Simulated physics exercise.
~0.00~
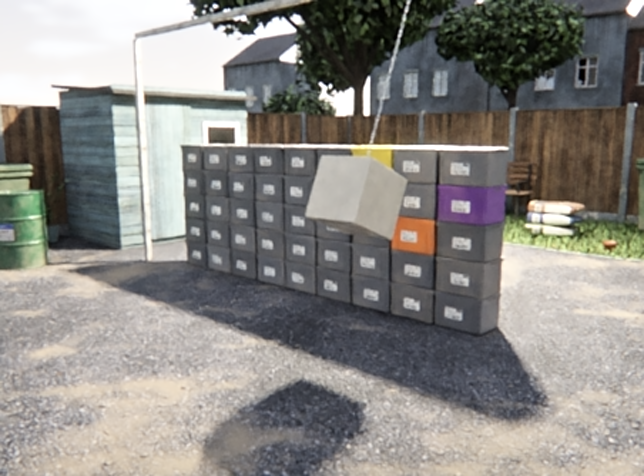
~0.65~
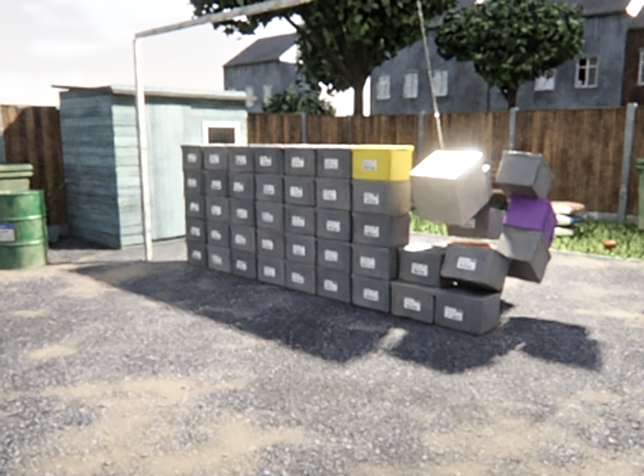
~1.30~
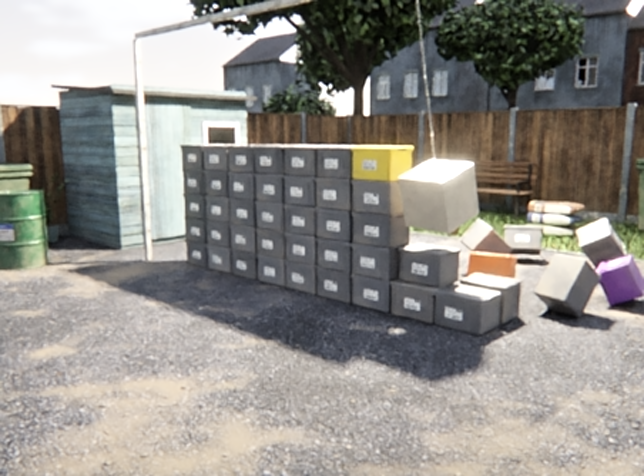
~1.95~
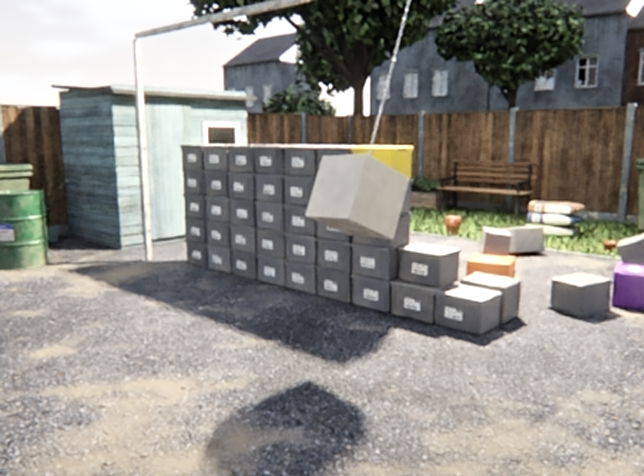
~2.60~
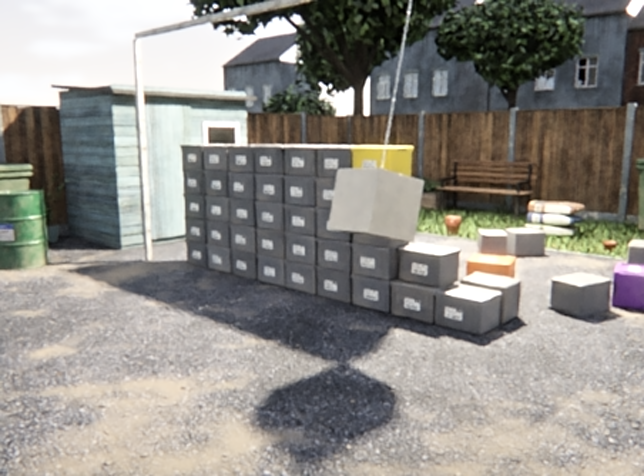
Wall of grey lidded totes losing its right end to a swinging pale block, the yellow tote staying on top.
